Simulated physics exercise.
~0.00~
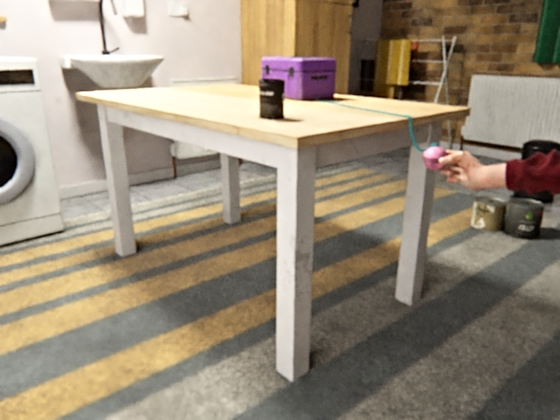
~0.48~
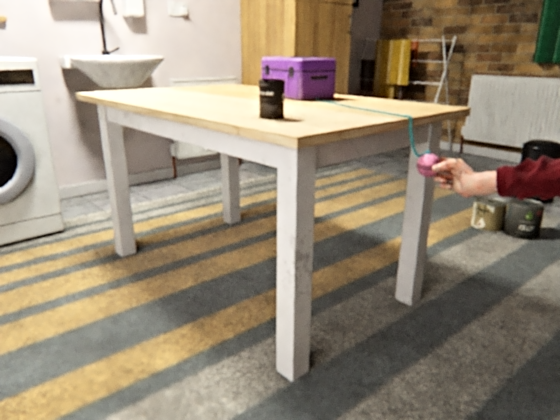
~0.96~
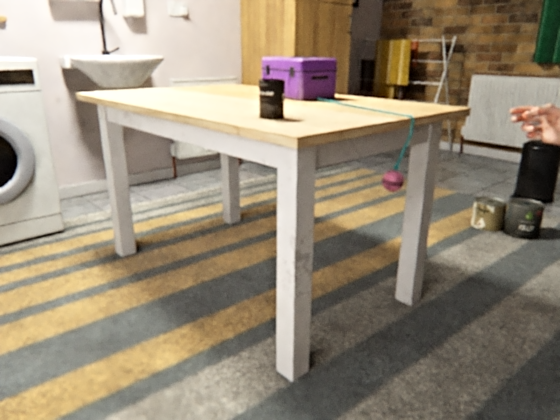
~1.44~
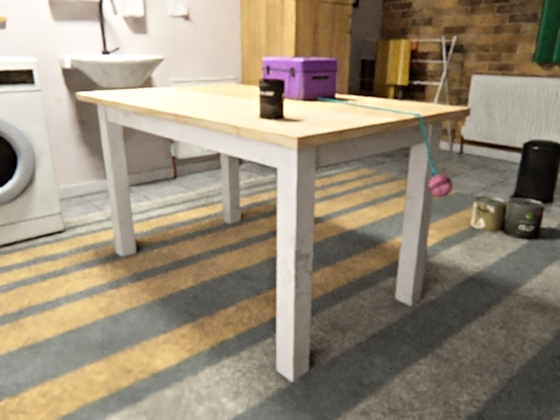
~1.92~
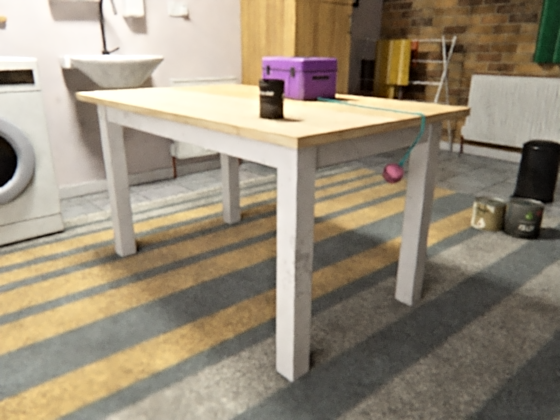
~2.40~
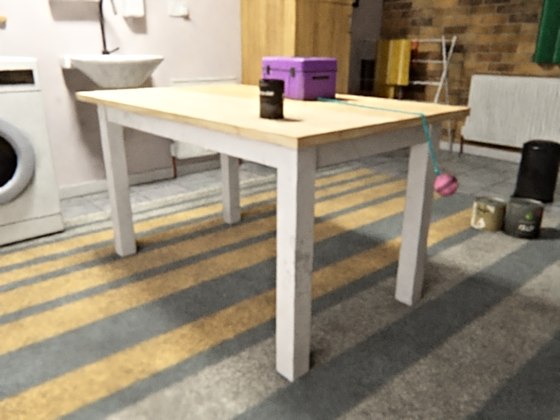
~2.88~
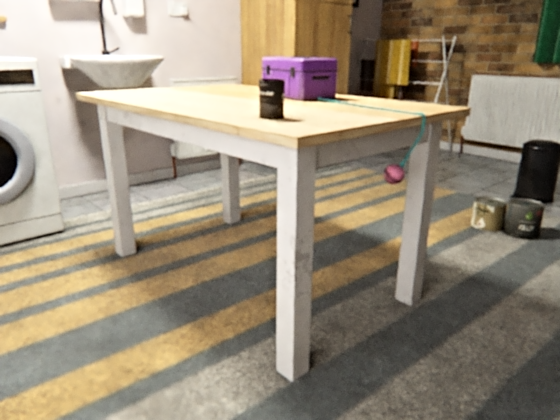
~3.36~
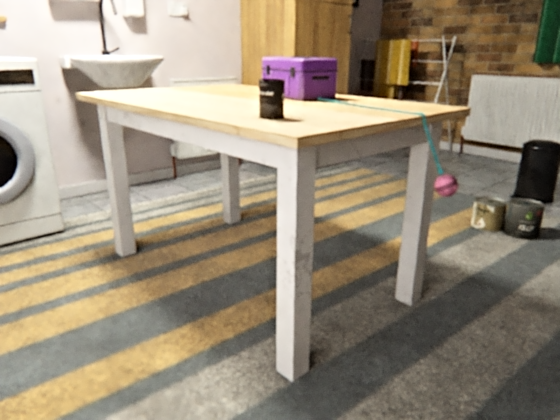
Pink ball on a string released by a hand, swinging off a table's edge while the purple toolbox and black cup stay put.
